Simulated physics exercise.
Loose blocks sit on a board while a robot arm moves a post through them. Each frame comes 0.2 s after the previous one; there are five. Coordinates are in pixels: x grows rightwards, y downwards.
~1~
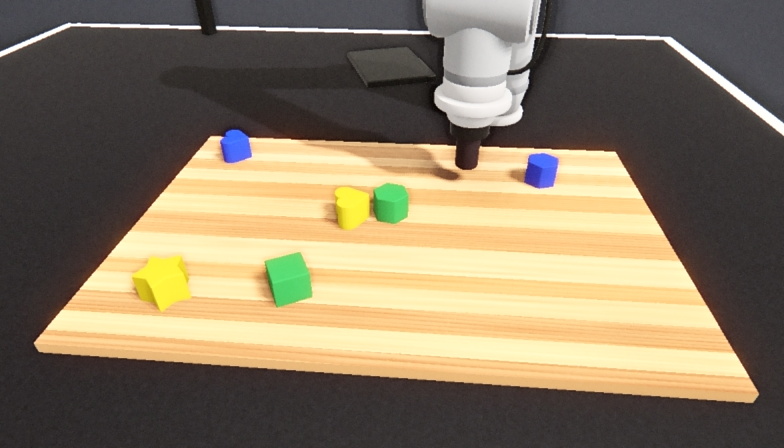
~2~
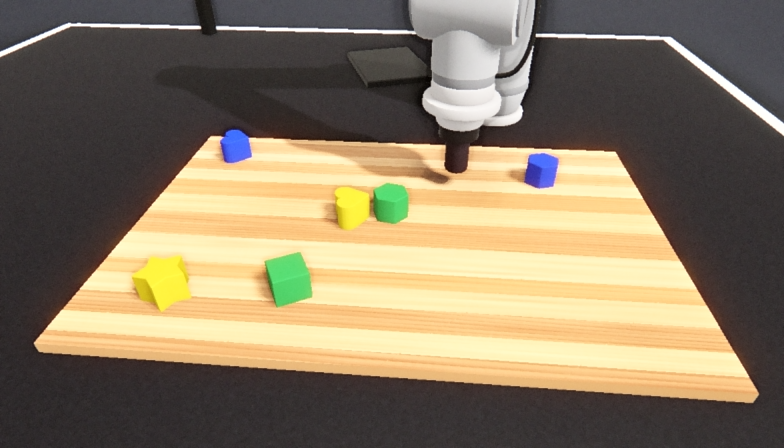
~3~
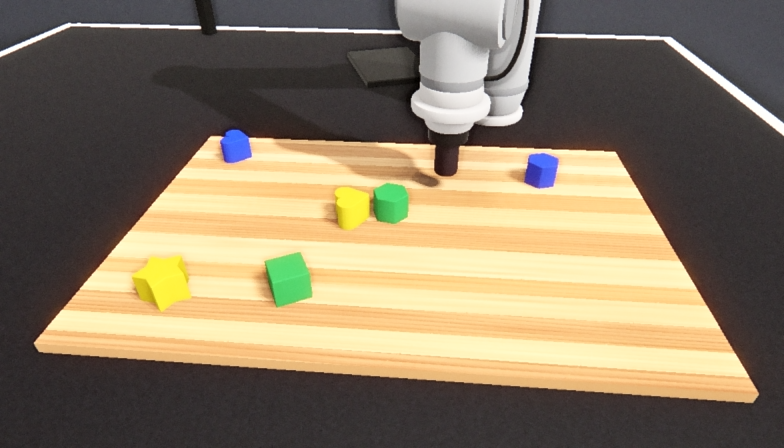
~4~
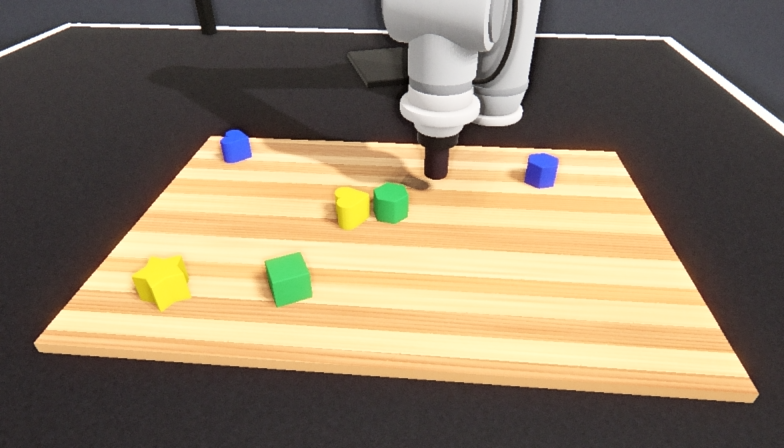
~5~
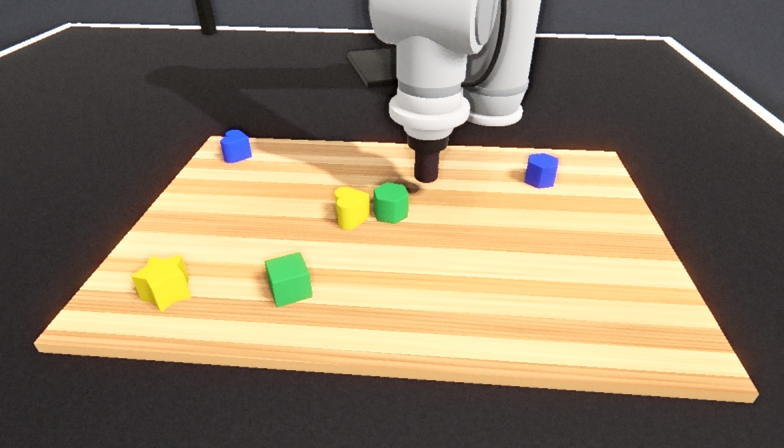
Robot arm moving its dark post left and slightly nearer over a wooden board, the yellow, green and blue blocks staying still.
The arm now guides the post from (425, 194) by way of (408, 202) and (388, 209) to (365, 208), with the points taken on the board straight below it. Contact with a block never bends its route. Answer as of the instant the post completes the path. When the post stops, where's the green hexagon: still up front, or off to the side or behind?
Prediction: Slipped aside.
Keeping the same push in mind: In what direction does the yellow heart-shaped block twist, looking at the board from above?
It twists with the clock when seen from above.
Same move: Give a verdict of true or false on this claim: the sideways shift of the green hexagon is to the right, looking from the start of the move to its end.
My answer: False.
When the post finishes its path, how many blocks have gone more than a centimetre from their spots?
The answer will be two.
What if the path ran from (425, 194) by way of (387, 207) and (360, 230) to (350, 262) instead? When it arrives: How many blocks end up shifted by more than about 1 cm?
Answer: Two blocks.
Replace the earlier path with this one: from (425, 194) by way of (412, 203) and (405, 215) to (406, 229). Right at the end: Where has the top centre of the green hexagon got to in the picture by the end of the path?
It should be at about (374, 205).
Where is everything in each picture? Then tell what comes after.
Post tip (466, 166); block tops, yellow heart-shaped block (349, 196); green hexagon (391, 191), in the first picture.
Post (456, 169); blocks unchanged, in the second picture.
Post (446, 172); blocks unchanged, in the third picture.
Post (436, 175); blocks unchanged, in the fourth picture.
Post (426, 178); yellow heart-shaped block (349, 196); green hexagon (391, 191), in the fifth picture.
On the path given first. Halfway along, post (398, 190); yellow heart-shaped block (343, 198), turned 15° clockwise; green hexagon (380, 198).
At the end, post (364, 192); yellow heart-shaped block (335, 201), turned 60° clockwise; green hexagon (368, 204), turned 35° anticlockwise.
